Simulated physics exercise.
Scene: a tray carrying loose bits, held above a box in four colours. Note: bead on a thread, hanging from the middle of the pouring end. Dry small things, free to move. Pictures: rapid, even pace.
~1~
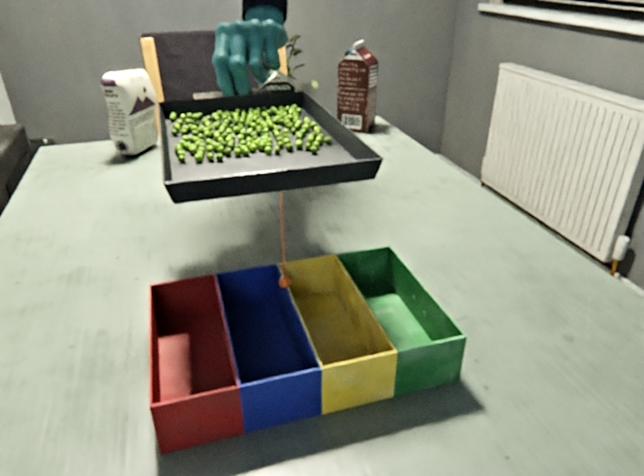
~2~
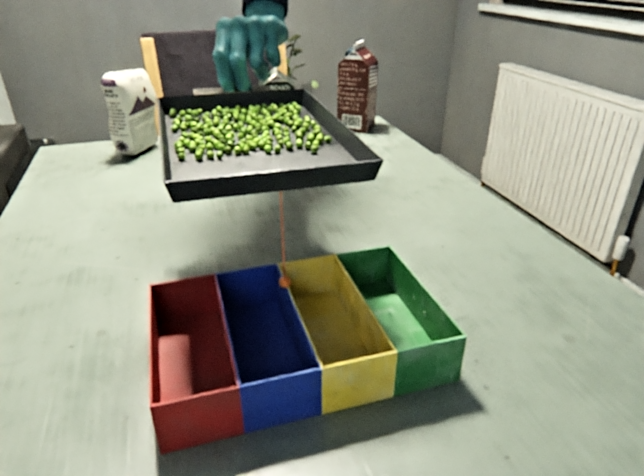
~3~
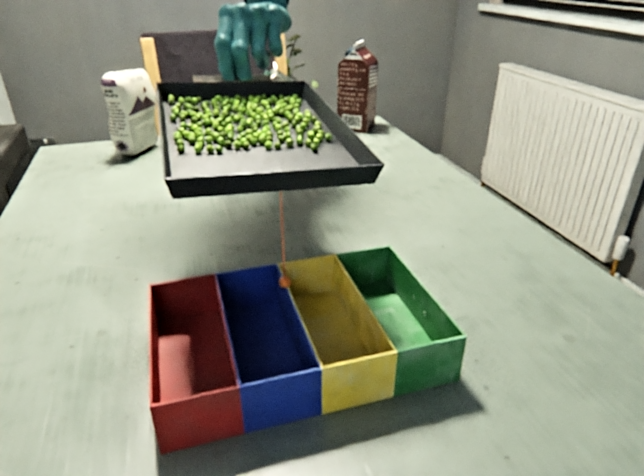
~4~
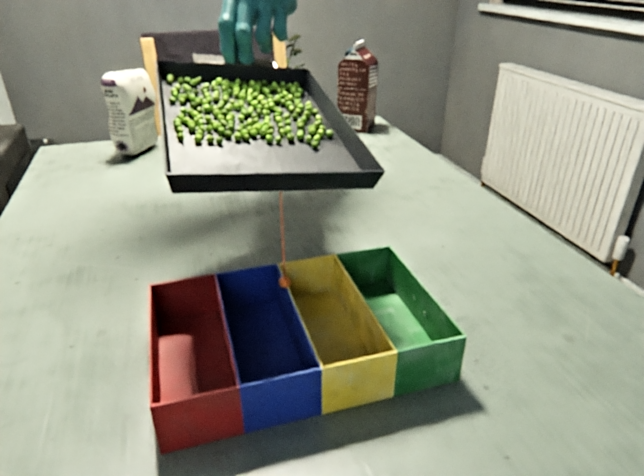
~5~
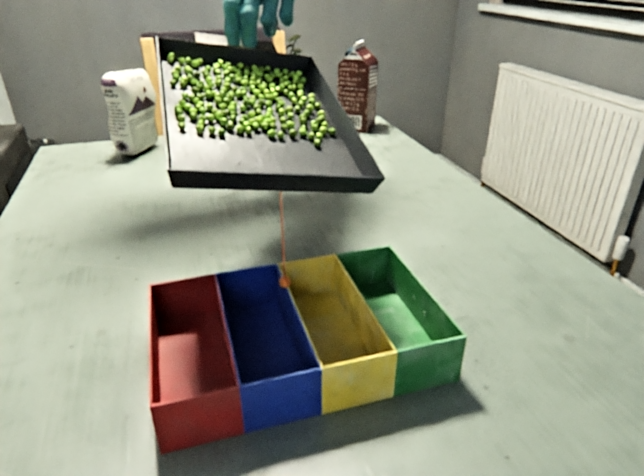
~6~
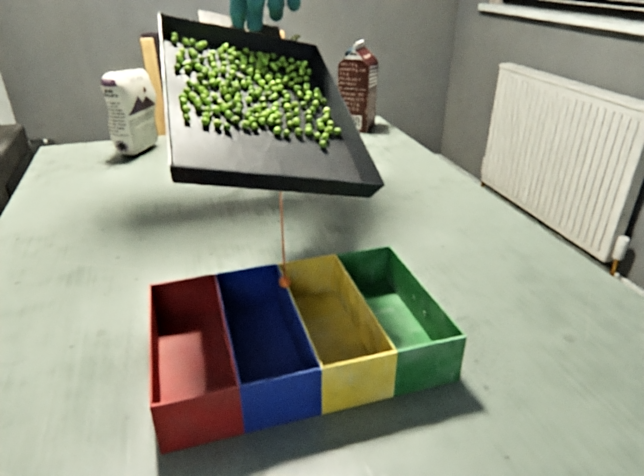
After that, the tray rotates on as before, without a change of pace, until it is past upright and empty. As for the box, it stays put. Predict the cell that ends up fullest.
I would say the green cell.
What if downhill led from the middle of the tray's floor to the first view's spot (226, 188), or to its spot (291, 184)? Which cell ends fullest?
First aim: That red cell. Second aim: The yellow one.
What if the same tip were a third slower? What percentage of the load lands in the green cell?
I'd put it near 80 per cent.
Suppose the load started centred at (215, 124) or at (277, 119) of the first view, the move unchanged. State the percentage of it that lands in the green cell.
You'd get near 80 percent first and near 80 percent after that.
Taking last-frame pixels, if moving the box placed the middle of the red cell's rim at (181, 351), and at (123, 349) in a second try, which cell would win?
First try: Green. Second try: The cell in green.
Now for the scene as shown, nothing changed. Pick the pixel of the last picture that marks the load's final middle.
About (387, 330).
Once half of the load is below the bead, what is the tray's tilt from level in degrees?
It's turned some 85 degrees by then.
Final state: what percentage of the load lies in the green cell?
It comes to around 70 per cent of the load.
Just after the last frame, tray tipped steeply; roughly two thirds on the tray; about a tenth in the green cell; roughly a quarter falling or outside the box.
A moment on, tray tipped past a quarter turn; about a tenth on the tray; roughly two thirds in the green cell; roughly a quarter in the yellow cell; about a tenth falling or outside the box.
Further on, tray tipped past a quarter turn; the larger part in the green cell; roughly a quarter in the yellow cell; just a few falling or outside the box.
When it is over, tray tipped past a quarter turn; the larger part in the green cell; roughly a quarter in the yellow cell; not one in the red cell; not one in the blue cell; just a few outside the box.
